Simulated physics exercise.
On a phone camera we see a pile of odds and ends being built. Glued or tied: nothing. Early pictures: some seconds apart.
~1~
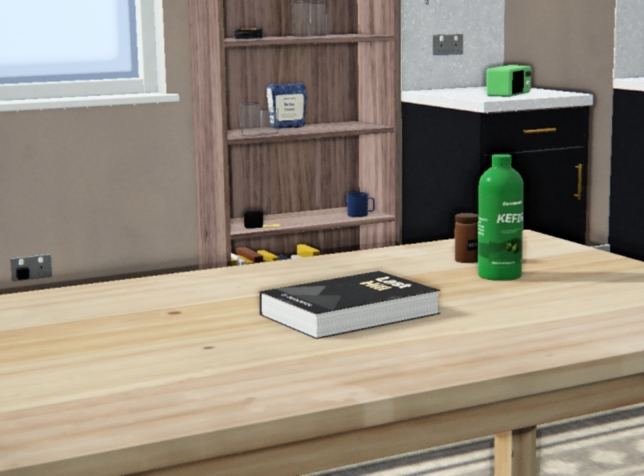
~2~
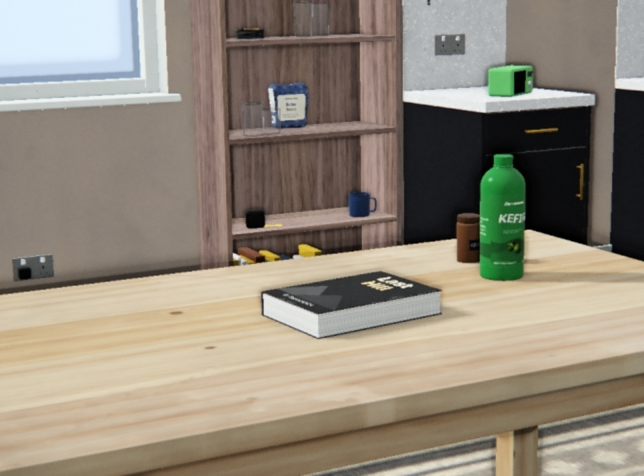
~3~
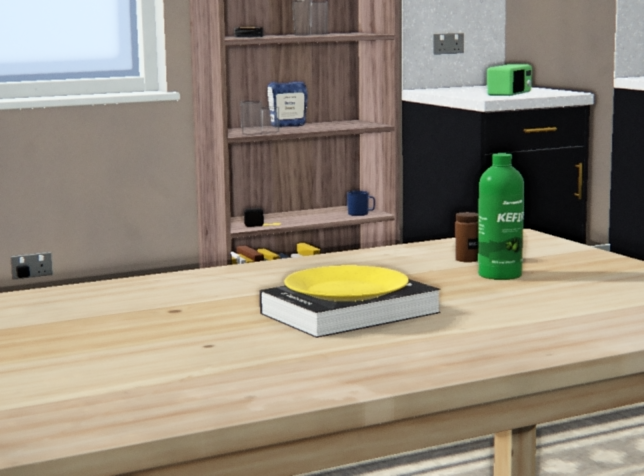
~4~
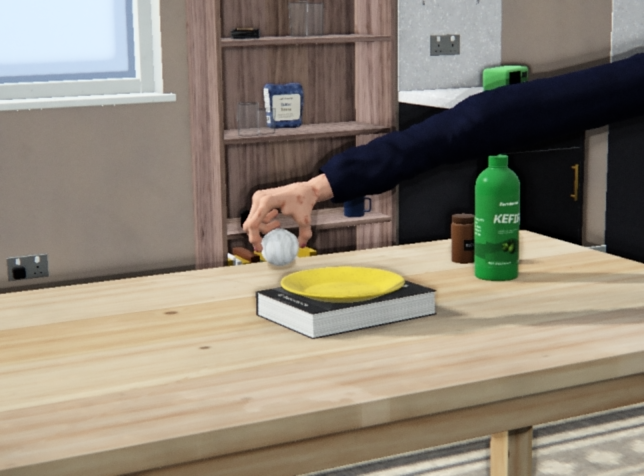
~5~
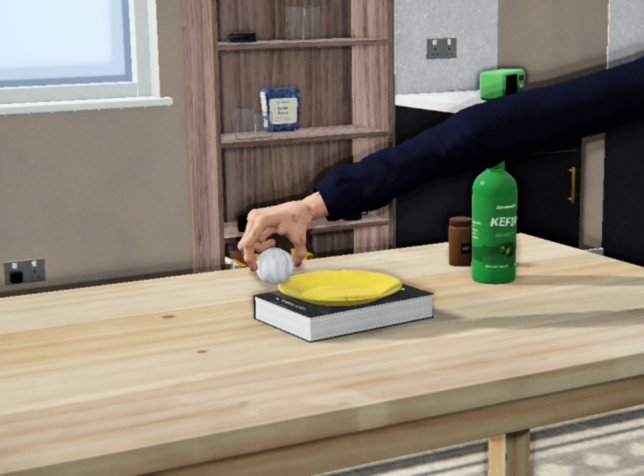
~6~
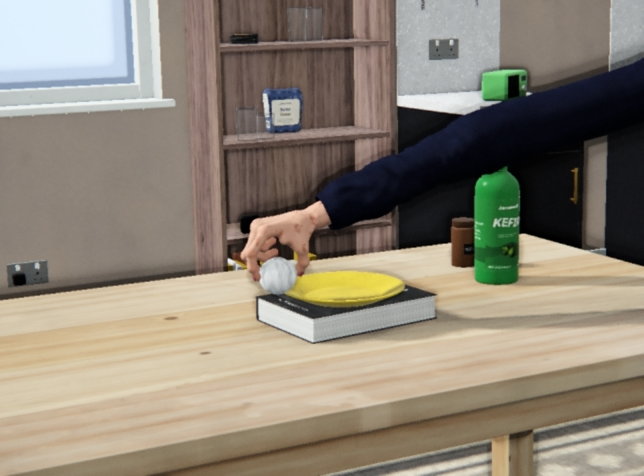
A yellow plate appears on the black book, then a hand lowers a white onion onto its left edge.
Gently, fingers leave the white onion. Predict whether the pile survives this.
It does not survive; it comes down.
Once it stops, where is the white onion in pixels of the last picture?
Around (257, 318).
Then, 0.20 s later than the last frame, white onion moved a little near (271, 287).
Then, 0.30 s later than the last frame, white onion now fallen.
When it is over, fallen, white onion; the other 4 as before. End places, in pixels of the last picture, white onion near (258, 318). The pile gives way.
